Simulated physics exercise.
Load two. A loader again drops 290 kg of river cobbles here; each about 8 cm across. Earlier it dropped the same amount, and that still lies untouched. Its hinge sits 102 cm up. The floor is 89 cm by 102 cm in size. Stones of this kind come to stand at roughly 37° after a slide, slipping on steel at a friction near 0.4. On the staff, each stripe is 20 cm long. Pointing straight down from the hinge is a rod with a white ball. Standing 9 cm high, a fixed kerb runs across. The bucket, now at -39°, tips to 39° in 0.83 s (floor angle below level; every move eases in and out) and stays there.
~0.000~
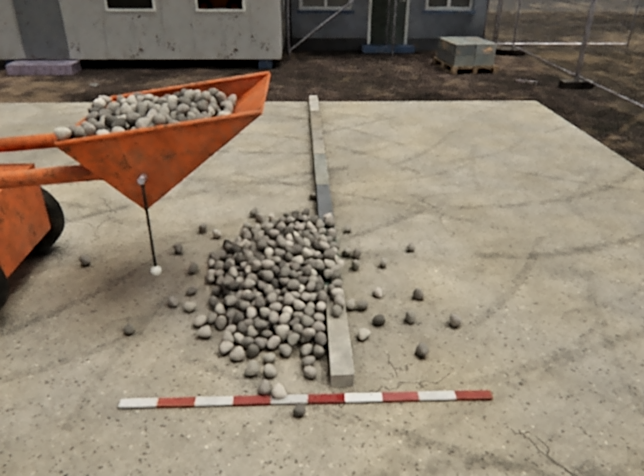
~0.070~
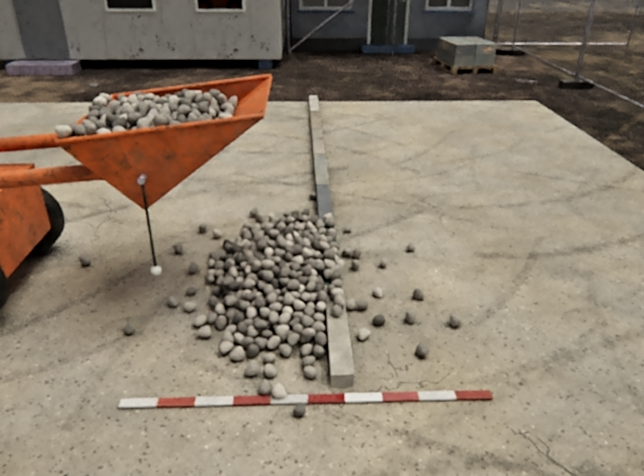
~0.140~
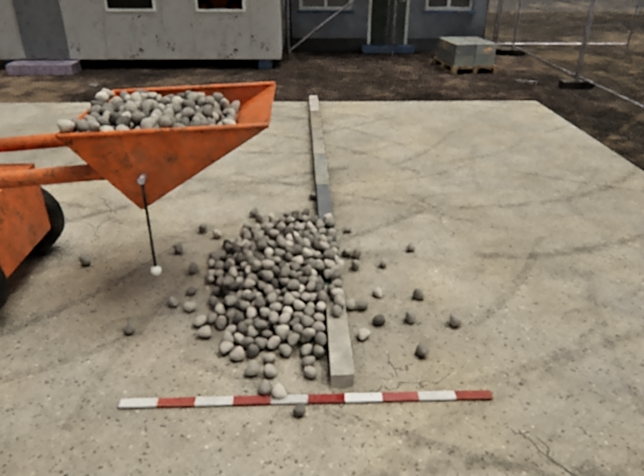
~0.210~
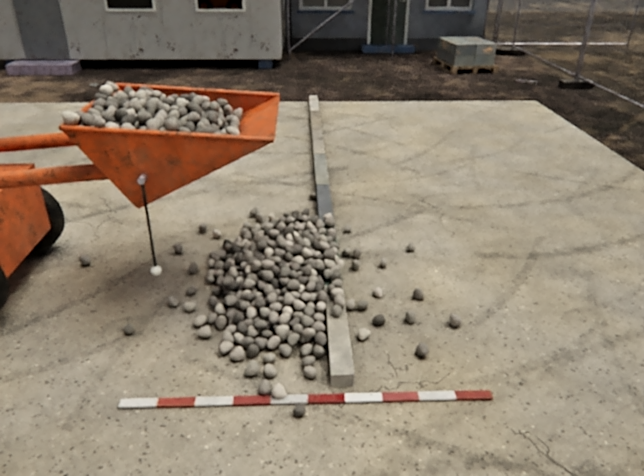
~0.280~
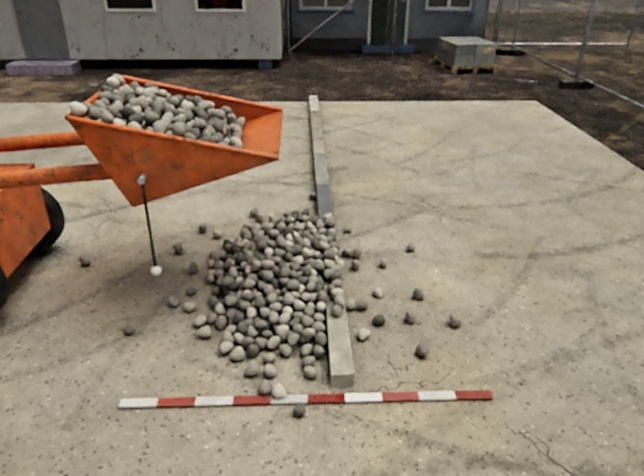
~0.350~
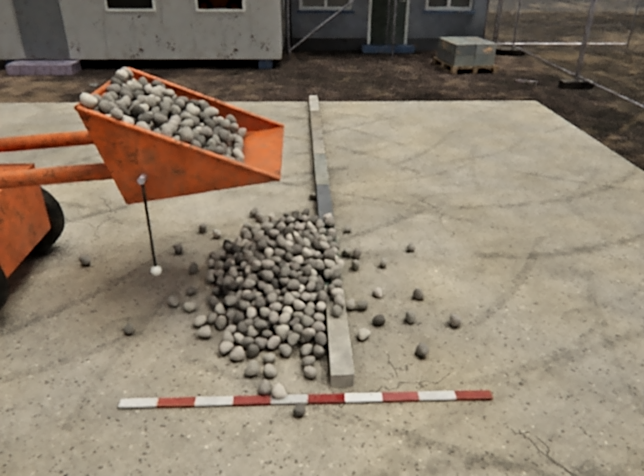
Concrete yard with an orange loader bucket of grey cobbles slowly tilting its right lip downward beside a motionless cobble heap.
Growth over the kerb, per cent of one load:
32 percent.
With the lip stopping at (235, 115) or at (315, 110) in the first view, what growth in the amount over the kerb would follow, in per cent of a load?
The first would add some 10 per cent and the second some 70 per cent.
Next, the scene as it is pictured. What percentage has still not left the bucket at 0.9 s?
About 80 per cent is held.
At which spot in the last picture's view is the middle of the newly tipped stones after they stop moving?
Around (302, 262).
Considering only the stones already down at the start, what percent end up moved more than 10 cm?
I'd say roughly 10 per cent of them.
After 0.6 s the floor is at 27°; in per cent of one load, 100 in the bucket, 97 on this side of the kerb, 3 over the kerb; the foremost stones are at (407, 297).
After 0.9 s the floor is at 39°; in per cent of one load, 78 in the bucket, 119 on this side of the kerb, 3 over the kerb; the foremost stones are at (407, 297).
After 1.3 s the floor is at 39°; in per cent of one load, 19 in the bucket, 170 on this side of the kerb, 11 over the kerb; the foremost stones are at (409, 284).
After 3.7 s the floor is at 39°; in per cent of one load, 0 in the bucket, 165 on this side of the kerb, 35 over the kerb; the foremost stones are at (490, 250). Net gain over the kerb, 32.
